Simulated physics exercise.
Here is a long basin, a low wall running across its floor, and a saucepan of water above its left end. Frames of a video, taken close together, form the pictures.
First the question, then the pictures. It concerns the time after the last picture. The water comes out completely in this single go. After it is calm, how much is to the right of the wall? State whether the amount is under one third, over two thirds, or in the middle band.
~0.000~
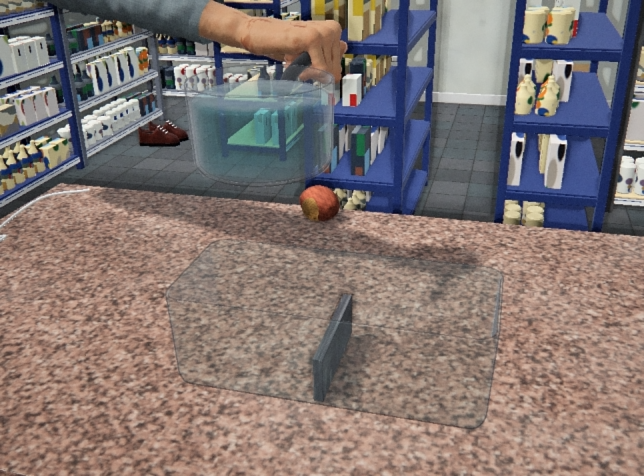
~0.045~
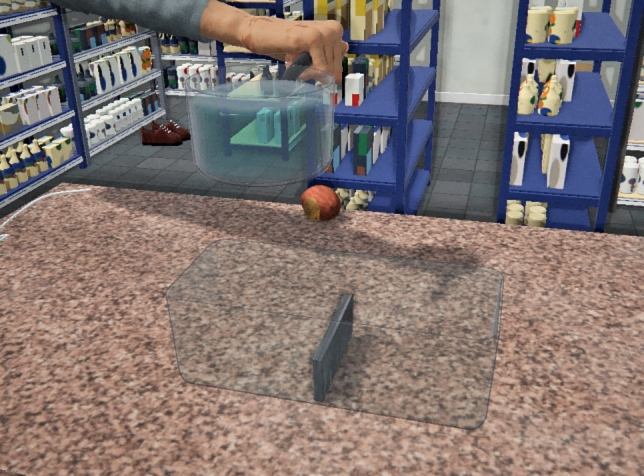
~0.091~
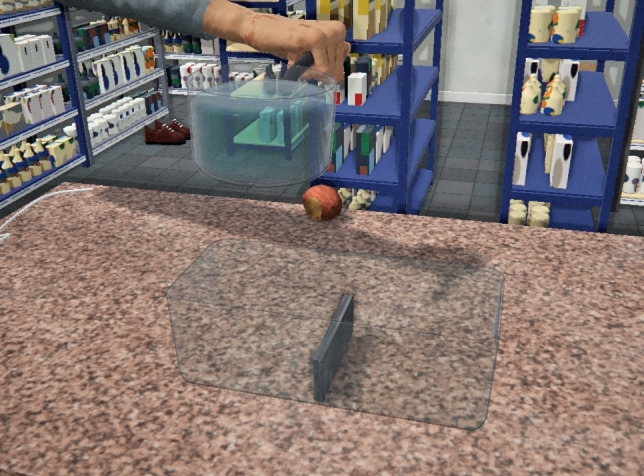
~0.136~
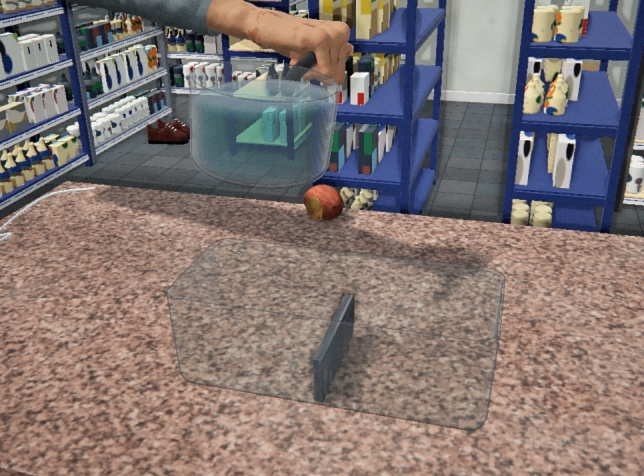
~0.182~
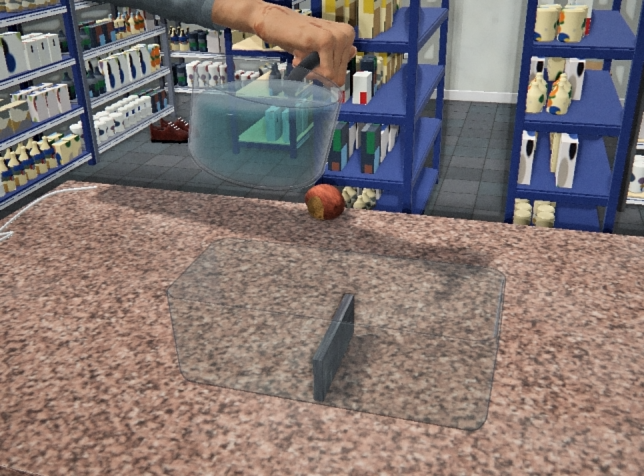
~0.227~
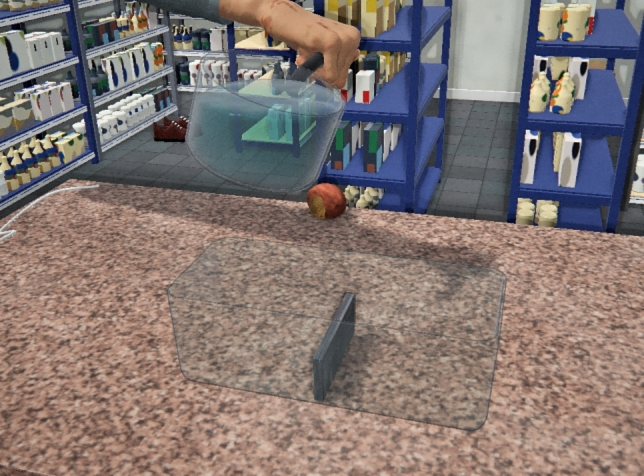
The share right of the wall ends up beyond two thirds.
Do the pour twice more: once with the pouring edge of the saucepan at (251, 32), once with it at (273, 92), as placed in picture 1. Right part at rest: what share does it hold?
Roughly 50 in a hundred the first time and 55 in a hundred the second.
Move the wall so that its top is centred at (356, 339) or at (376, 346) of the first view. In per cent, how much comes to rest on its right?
Roughly 70 % and then 45 %.
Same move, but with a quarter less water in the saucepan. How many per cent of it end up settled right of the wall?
Close to 90 per cent.
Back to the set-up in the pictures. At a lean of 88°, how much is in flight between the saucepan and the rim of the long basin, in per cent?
About 45 per cent.
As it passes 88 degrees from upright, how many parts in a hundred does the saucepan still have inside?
45 per cent, roughly.
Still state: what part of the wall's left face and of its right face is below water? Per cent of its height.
On the left roughly 10, on the right roughly 70.
A moment on, the saucepan is tipped on its side and 45 per cent is still to pour, 0 is left of the wall and 12 right of it.
Next, the saucepan is tipped right over and 5 per cent is still to pour, 4 is left of the wall and 79 right of it.
Then the saucepan is tipped right over and 0 per cent is still to pour, 10 is left of the wall and 88 right of it.
Later the saucepan is tipped right over and 0 per cent is still to pour, 10 is left of the wall and 88 right of it.
At rest 10 per cent lies left of the wall, 88 right of it and 2 outside.
